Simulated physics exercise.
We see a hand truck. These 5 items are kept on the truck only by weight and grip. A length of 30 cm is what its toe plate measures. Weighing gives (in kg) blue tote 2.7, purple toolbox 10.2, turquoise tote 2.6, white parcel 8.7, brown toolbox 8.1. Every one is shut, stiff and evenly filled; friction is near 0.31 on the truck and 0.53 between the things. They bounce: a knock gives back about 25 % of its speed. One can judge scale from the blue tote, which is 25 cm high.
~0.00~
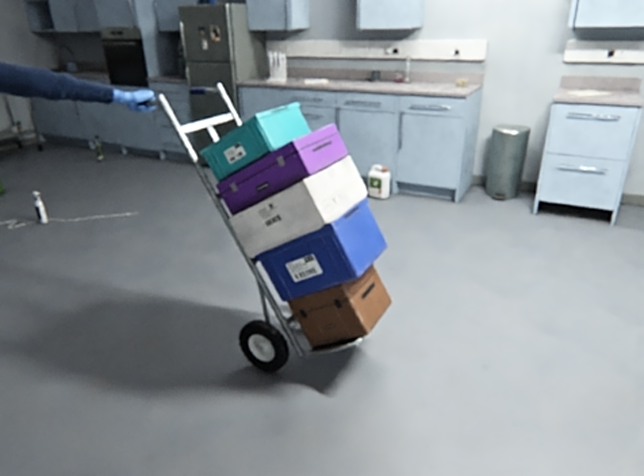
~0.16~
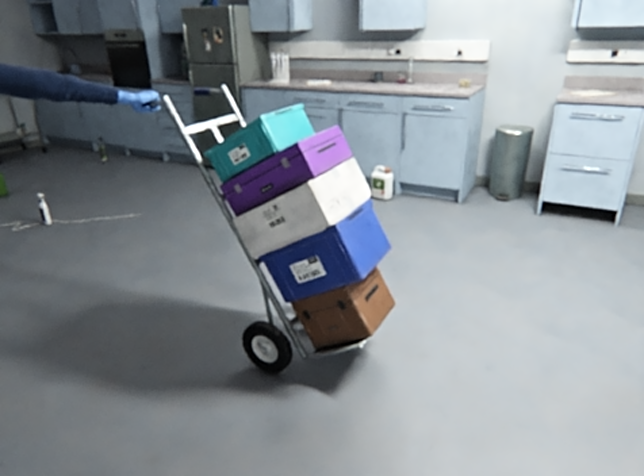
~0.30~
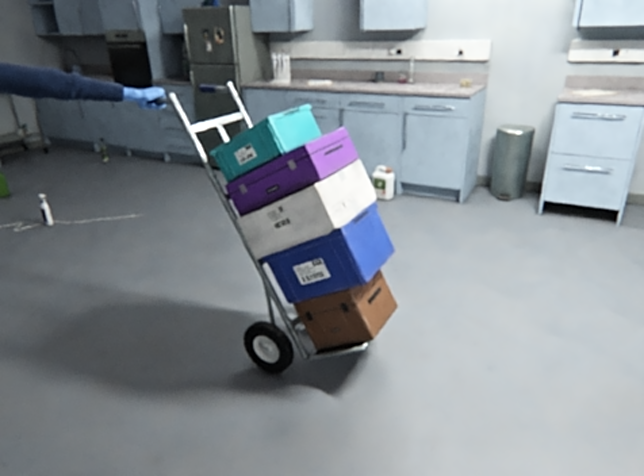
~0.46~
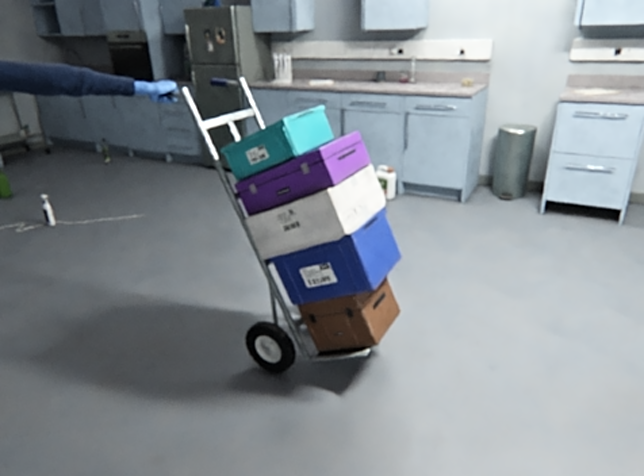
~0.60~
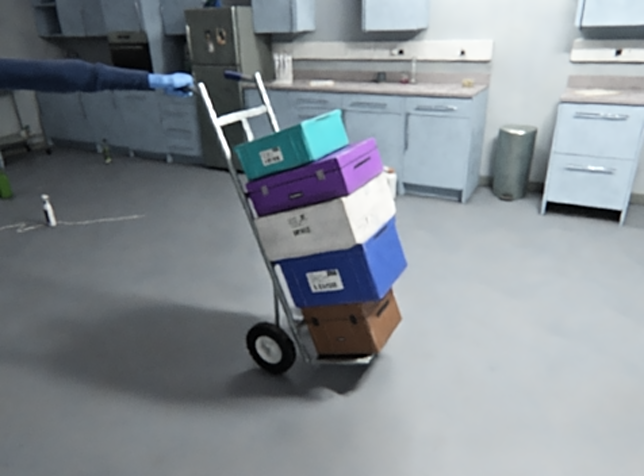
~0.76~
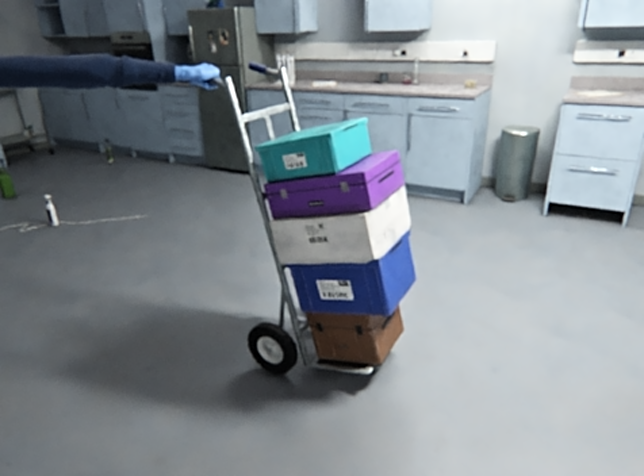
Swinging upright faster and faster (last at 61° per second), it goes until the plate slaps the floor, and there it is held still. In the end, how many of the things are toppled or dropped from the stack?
Tally: Three items or more.
After 1.76 s, truck upright; purple toolbox 26° off its base near (456, 229); blue tote 26° off its base near (406, 299); turquoise tote 26° off its base.
After 2.16 s, truck upright; blue tote, purple toolbox, turquoise tote and white parcel now dropped from the stack; brown toolbox 74° off its base.
In the end (3.3 s), dropped from the stack, blue tote, purple toolbox, turquoise tote and white parcel; toppled on the truck, brown toolbox. At the end, from the last picture's camera, blue tote near (488, 355).
